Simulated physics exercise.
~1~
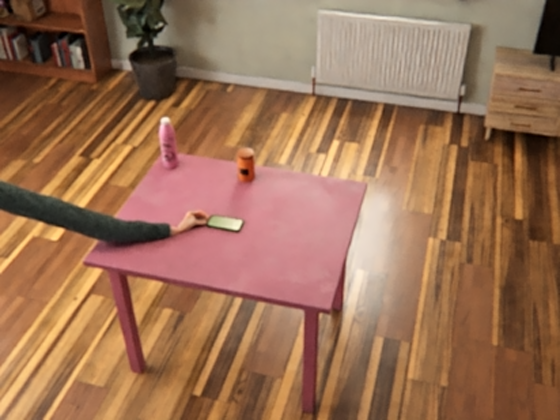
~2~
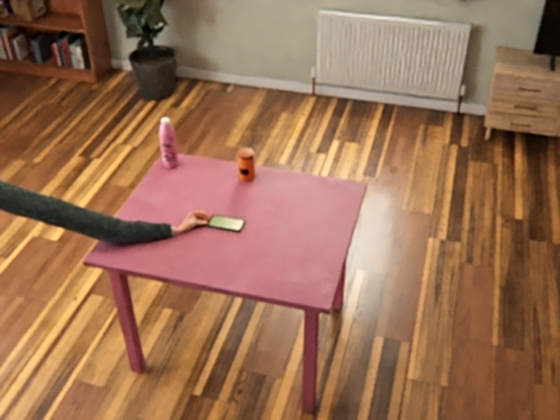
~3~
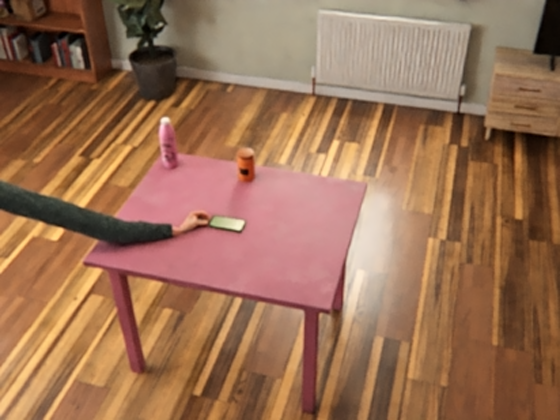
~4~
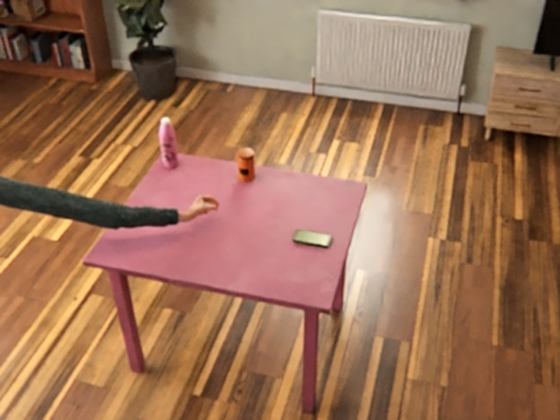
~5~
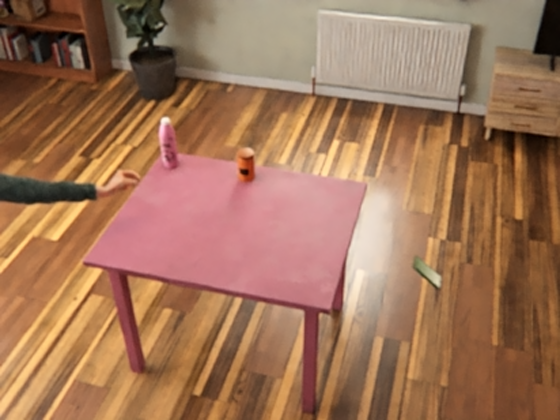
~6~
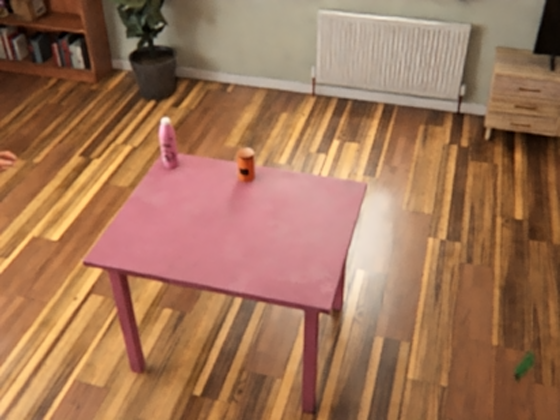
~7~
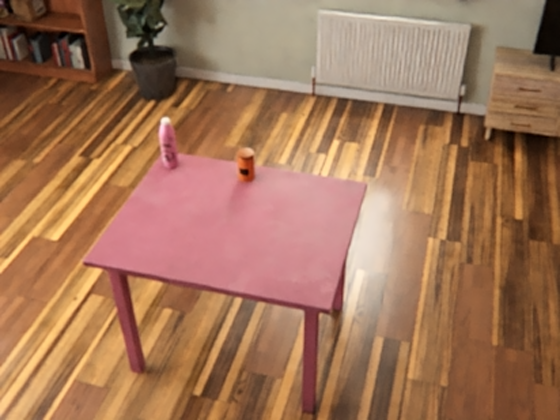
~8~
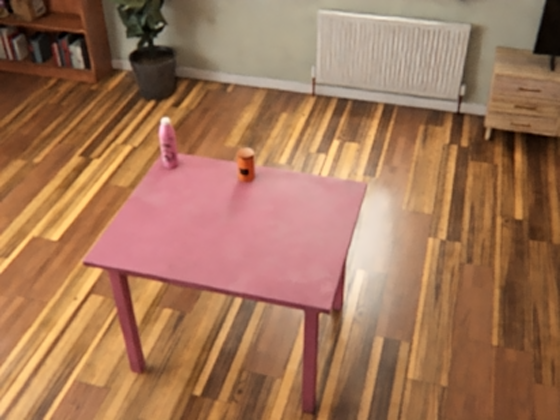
A hand slides a green phone right across a pink table and off the edge.
